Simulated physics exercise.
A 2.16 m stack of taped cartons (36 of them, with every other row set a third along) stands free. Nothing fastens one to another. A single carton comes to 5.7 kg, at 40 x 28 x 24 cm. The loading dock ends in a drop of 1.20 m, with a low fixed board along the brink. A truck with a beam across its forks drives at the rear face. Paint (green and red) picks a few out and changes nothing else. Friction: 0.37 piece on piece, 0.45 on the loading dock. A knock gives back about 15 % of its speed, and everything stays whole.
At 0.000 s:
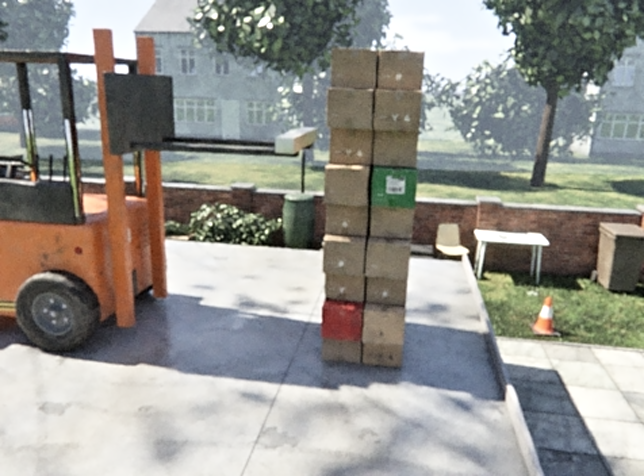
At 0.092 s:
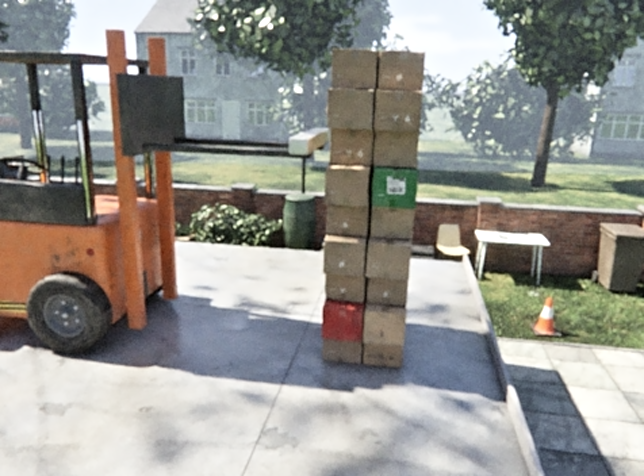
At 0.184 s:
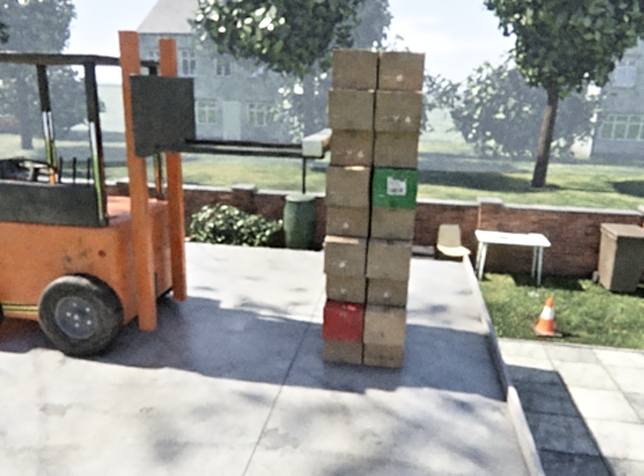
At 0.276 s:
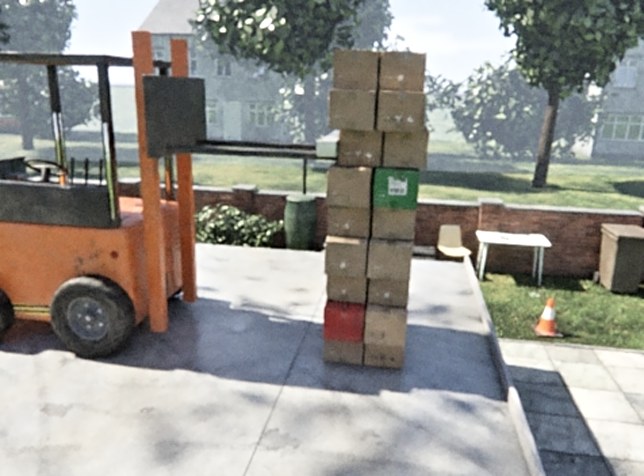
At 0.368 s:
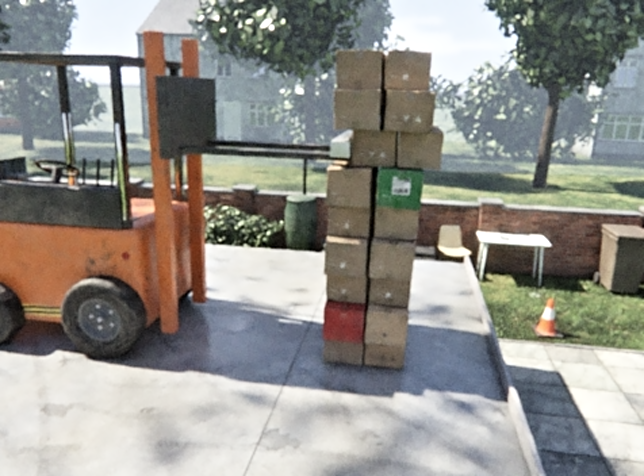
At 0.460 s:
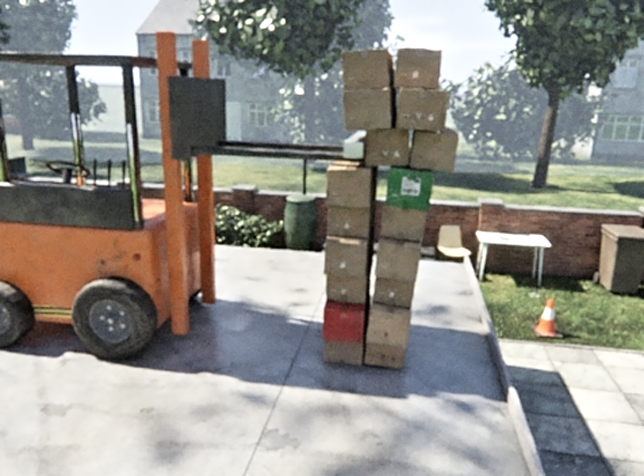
An orange forklift rolled in from the left and pushed its raised beam into a tall stack of cardboard boxes, shoving the upper ones to the right while the green box tilted slightly.
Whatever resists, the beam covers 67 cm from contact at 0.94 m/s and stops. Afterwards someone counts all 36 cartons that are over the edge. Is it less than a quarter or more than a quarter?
It comes to over a quarter.
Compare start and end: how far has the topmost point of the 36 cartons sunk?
Roughly 25 cm.
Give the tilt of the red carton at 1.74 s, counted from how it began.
About 0°.
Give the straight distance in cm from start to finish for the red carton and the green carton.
Moved: Red 0, green 320.
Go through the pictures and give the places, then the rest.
In the first picture (places mark the middle of the side facing us), beam (286, 146) 21 cm from the stack; red carton (341, 325); green carton (394, 189); nothing disturbed.
The second picture shows beam (300, 147) 12 cm from the stack; red carton (342, 325).
The third picture shows beam (314, 148) 34 mm from the stack; green carton (395, 190).
The fourth picture shows beam (328, 149) 53 mm in; green carton (396, 190); 4 disturbed, none over the edge.
The fifth picture shows beam (342, 150) 14 cm in; green carton (400, 190) shifted 25 mm; 16 disturbed, none over the edge.
The sixth picture shows beam (355, 150) 23 cm in; green carton (409, 191) leaning 4°; red carton (343, 326); steepest lean 6°, the carton at (393, 71); 24 disturbed, none over the edge.
After 0.76 s, none of the 36 cartons over the edge, 24 disturbed; green carton leaning 18°.
After 1.14 s, none of the 36 cartons over the edge, 24 disturbed; green carton leaning 52°, 44 cm lower.
After 1.74 s, 14 of the 36 cartons over the edge; green carton on its side.
By the end (2.5 s), 15 of the 36 cartons over the edge; green carton on its side; red carton unmoved. That is 42 per cent. As the last picture would show them, middles, red carton near (346, 314).
